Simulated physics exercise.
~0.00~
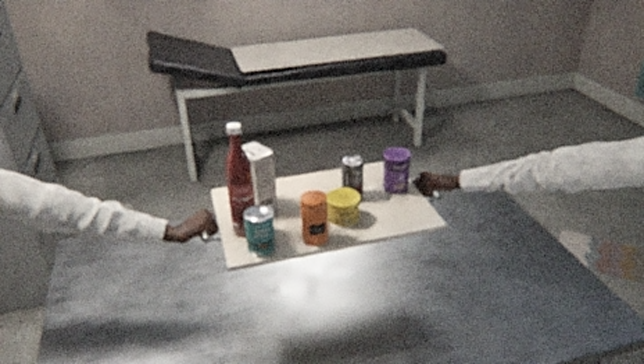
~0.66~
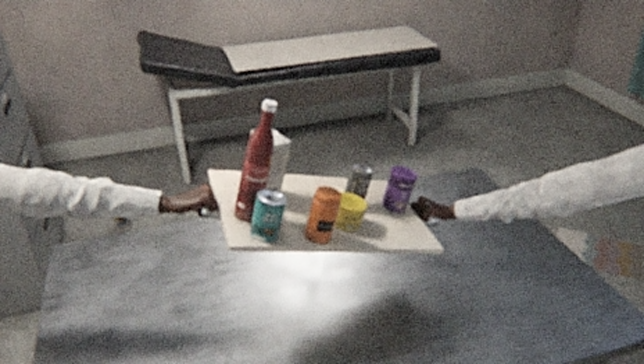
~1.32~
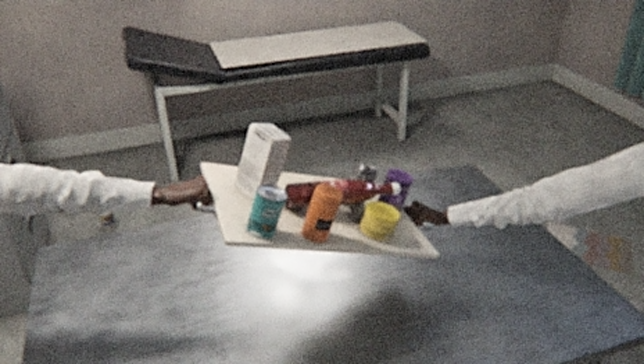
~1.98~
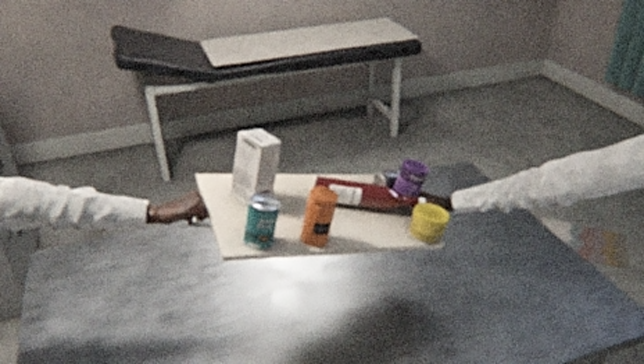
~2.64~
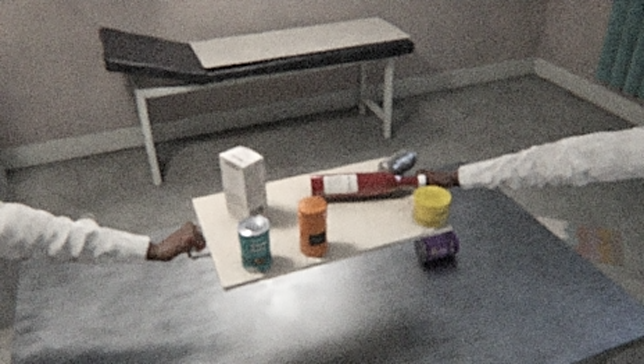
In a room with a padded bench, two hands tilt a loaded tray right edge down above a table; the red bottle topples, the yellow tub slides right, and the grey can tips over. Once the tray levels, the purple tin lies on its side off the tray.
